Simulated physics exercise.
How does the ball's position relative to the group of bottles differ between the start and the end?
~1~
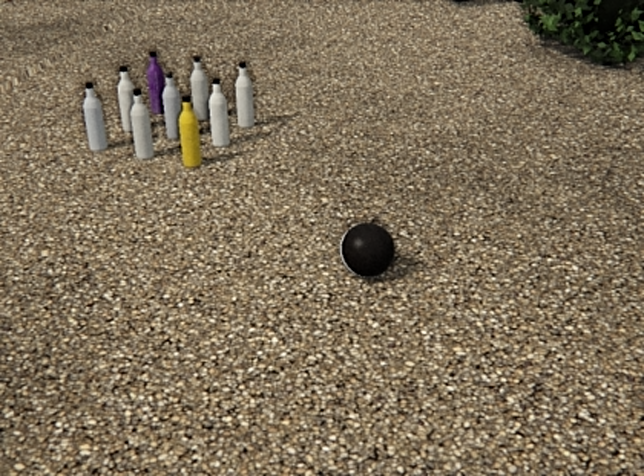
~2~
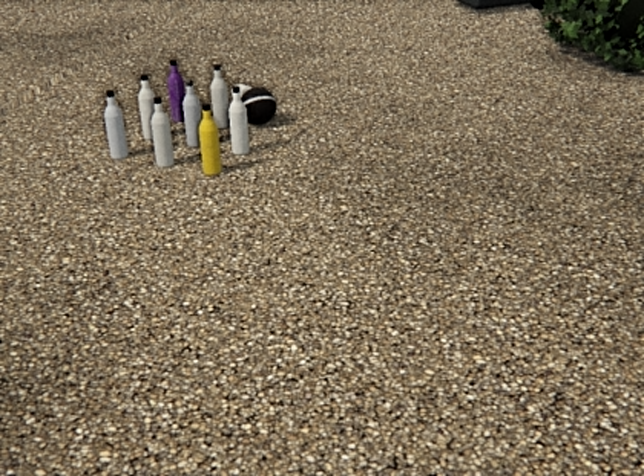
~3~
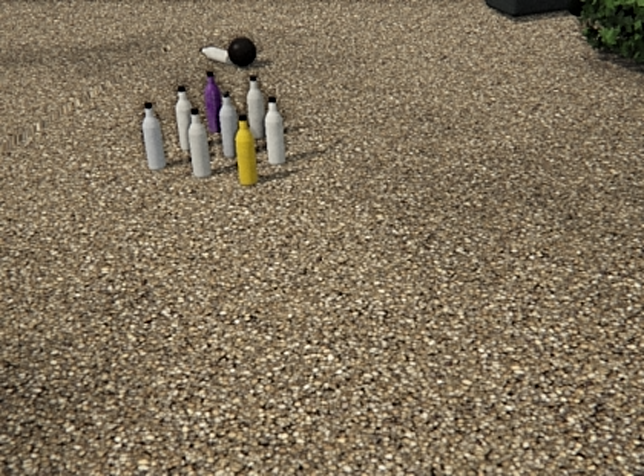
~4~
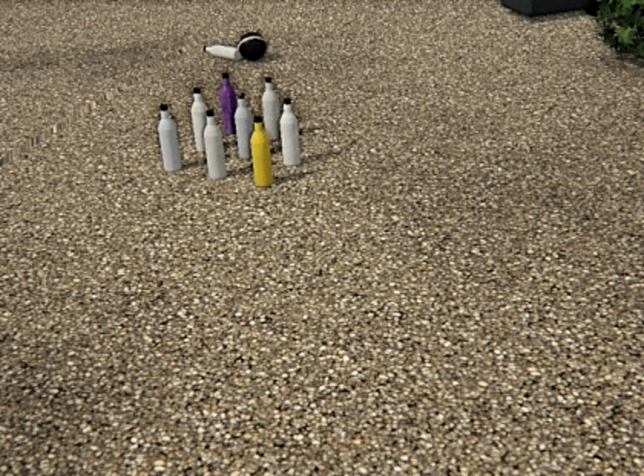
At the start the ball is in front of the bottles and off to their right, on open ground. By the end it is behind the standing bottles, next to the fallen white one.
